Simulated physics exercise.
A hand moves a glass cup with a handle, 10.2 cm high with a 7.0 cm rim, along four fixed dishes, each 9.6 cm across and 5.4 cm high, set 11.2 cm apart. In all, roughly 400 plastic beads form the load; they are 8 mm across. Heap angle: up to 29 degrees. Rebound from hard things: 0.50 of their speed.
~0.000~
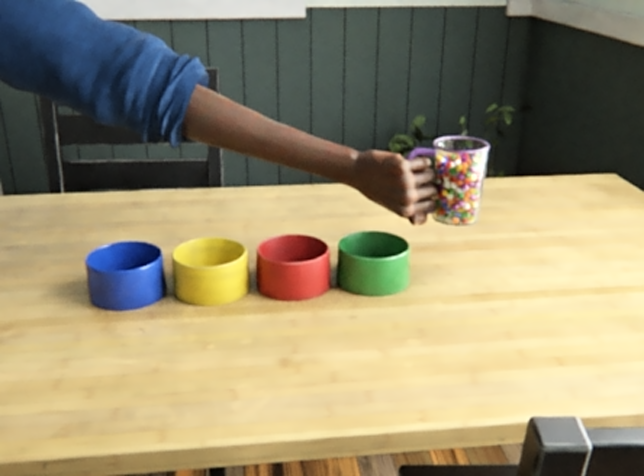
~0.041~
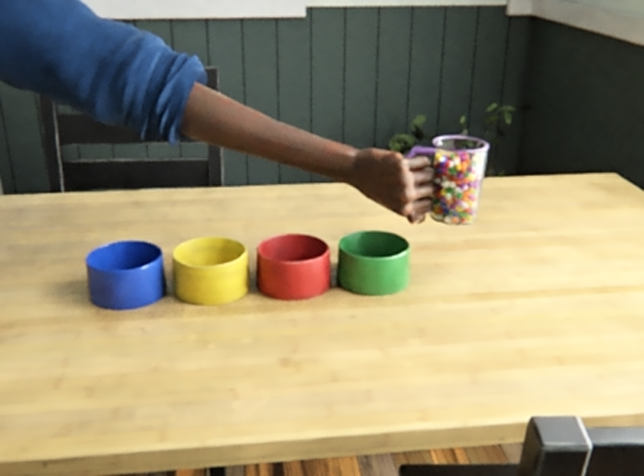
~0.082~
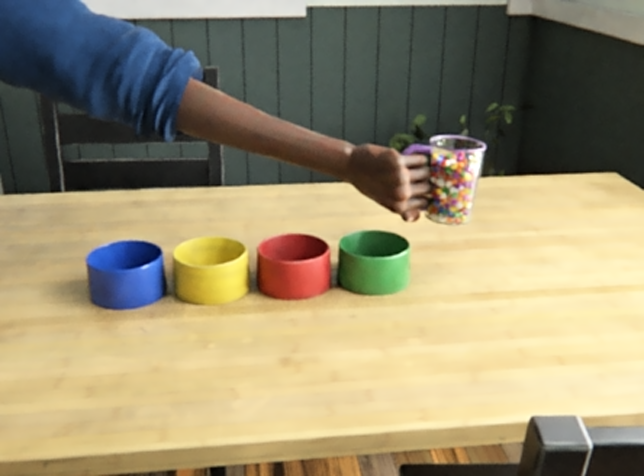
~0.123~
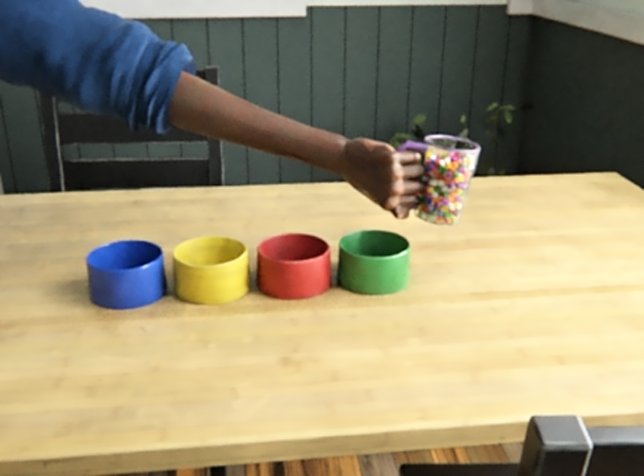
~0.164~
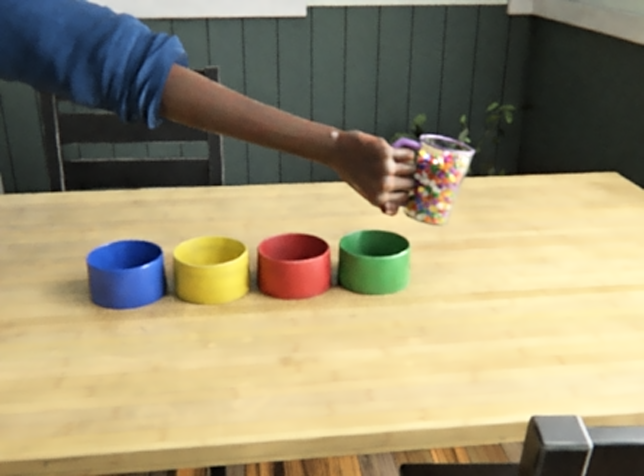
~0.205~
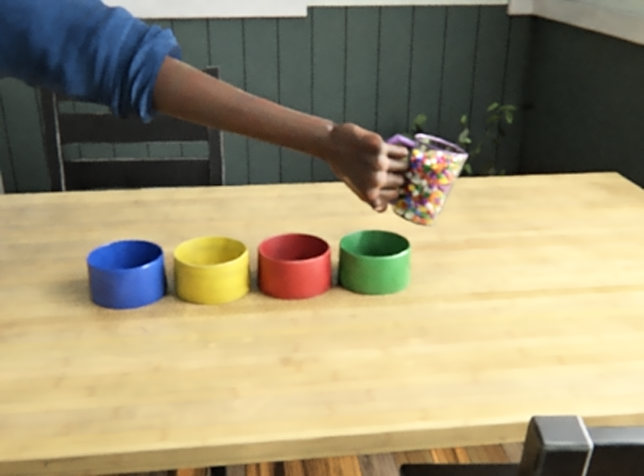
At a wooden table, a hand moves a cup of colorful beads left, tilting it gradually.
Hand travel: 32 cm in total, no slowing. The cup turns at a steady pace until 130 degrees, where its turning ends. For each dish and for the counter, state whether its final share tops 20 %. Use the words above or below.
Red - above; blue - below; green - below; yellow - below; counter - above.
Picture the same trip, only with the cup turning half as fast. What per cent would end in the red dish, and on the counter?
I'd say red ends at 80 while the counter ends at 20.
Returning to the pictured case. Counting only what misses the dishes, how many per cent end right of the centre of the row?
Estimated share comes to about 50 per cent.
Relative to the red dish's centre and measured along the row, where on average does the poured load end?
About 2 cm to its left-hand side.
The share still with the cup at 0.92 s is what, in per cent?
Around 90 per cent of the load.
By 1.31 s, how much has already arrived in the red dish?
About 60 percent.
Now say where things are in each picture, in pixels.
The first picture shows cup at (458, 182), tilt 0 degrees, lip at (487, 144), moved 0.0 cm; middle of the pieces at (458, 186); green dish at (374, 245); red dish at (293, 248); yellow dish at (210, 252); blue dish at (124, 256).
The second picture shows cup at (457, 181), tilt 1 degrees, lip at (486, 144), moved 0.2 cm; middle of the pieces at (457, 186).
The third picture shows cup at (452, 181), tilt 4 degrees, lip at (483, 145), moved 0.9 cm; middle of the pieces at (452, 186).
The fourth picture shows cup at (445, 181), tilt 8 degrees, lip at (478, 147), moved 1.9 cm; middle of the pieces at (444, 186).
The fifth picture shows cup at (436, 181), tilt 13 degrees, lip at (471, 150), moved 3.2 cm; middle of the pieces at (435, 186).
The sixth picture shows cup at (427, 182), tilt 18 degrees, lip at (465, 153), moved 4.4 cm; middle of the pieces at (426, 186); green dish at (375, 243); red dish at (294, 247); yellow dish at (211, 251); blue dish at (125, 255). Its pace works out near 125 degrees a second; the hand travels 31 cm a second.
After 0.63 s, tilt 71 degrees; cup holds 100 %.
After 0.92 s, tilt 108 degrees; cup holds 90 %, red 5 %.
Then, at 1.31 s, tilt 130 degrees; cup holds 10 %, red 60 %.
At rest (2.2 s), red 65 %, blue 0 %, green 0 %, yellow 0 %, counter 30 %.
